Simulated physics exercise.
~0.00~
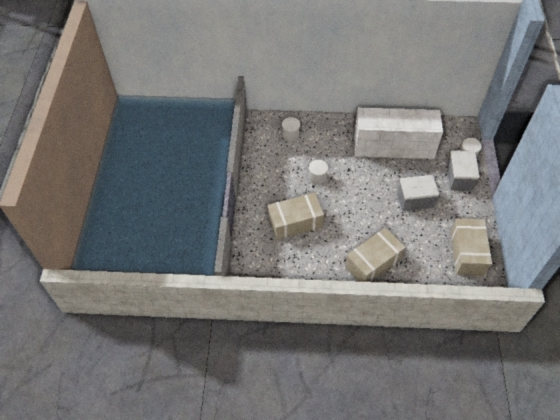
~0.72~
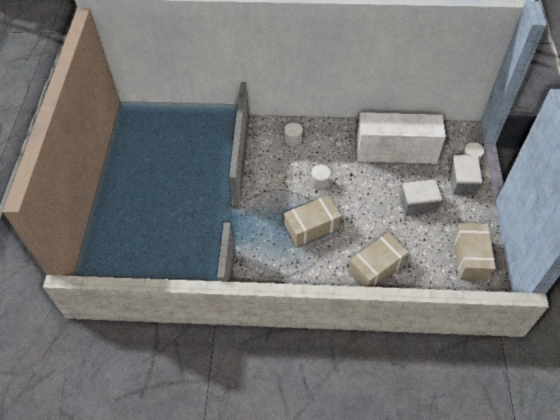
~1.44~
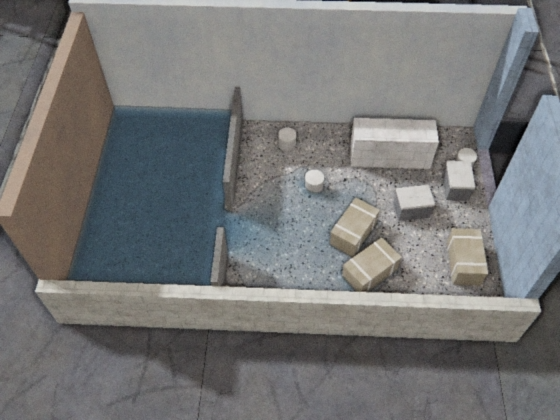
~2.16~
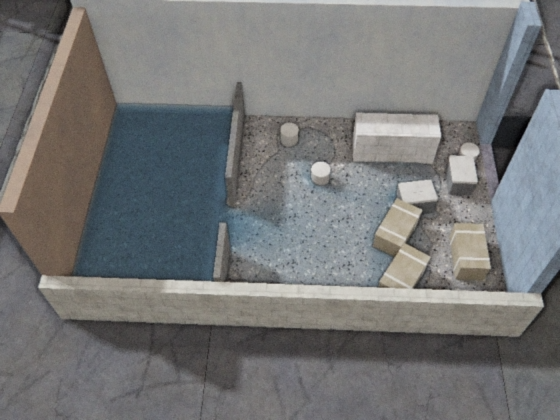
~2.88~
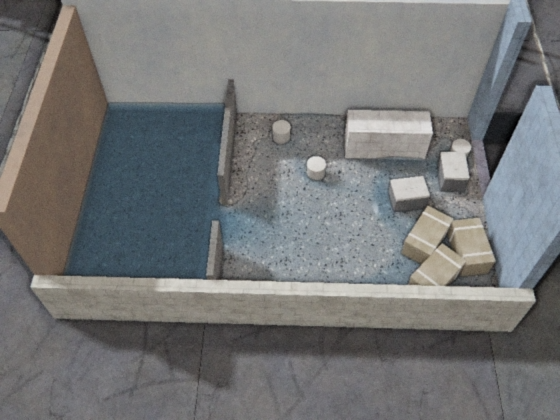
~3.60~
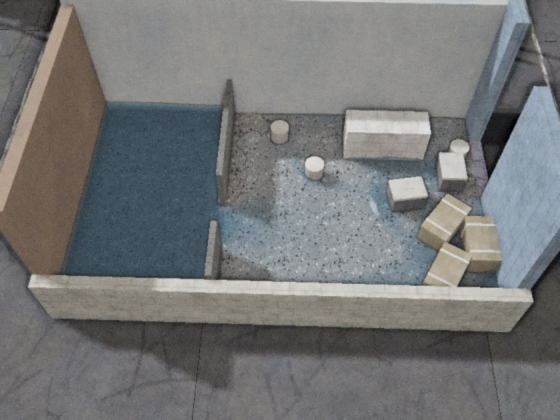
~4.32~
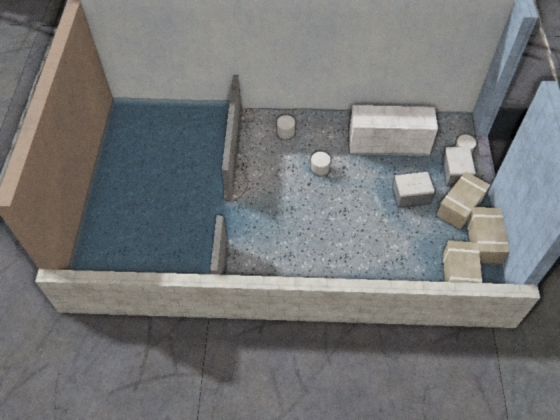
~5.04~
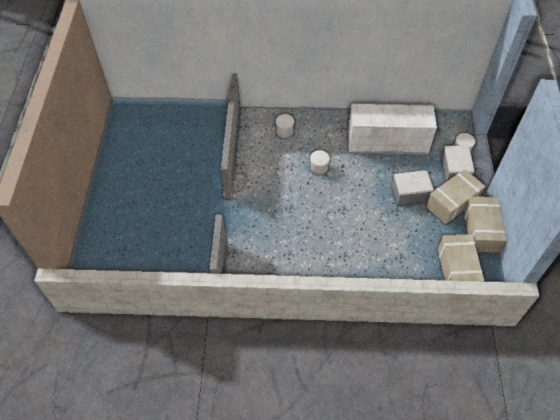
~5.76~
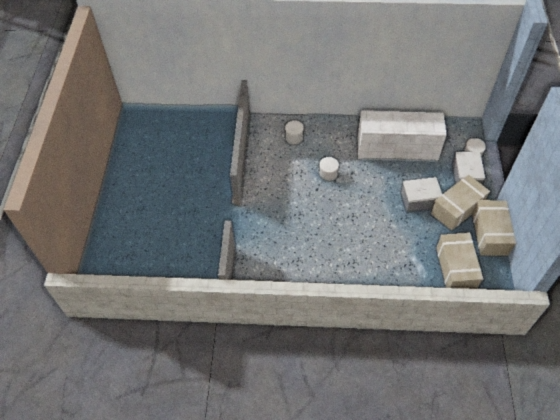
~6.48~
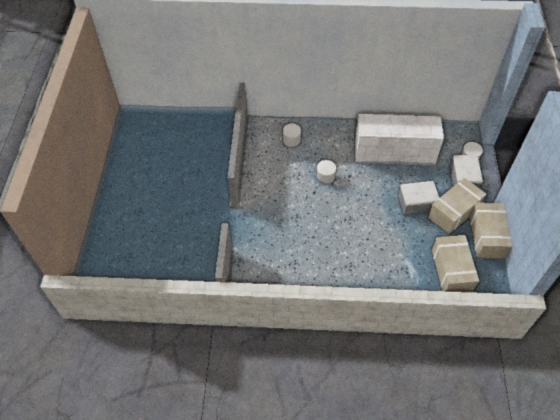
Dark water filled the left side of a walled, two-room enclosure, then poured through a gap in the dividing wall and spread rightward, pushing three tan boxes until they bunched beside pale blocks near the right wall, where they stayed.
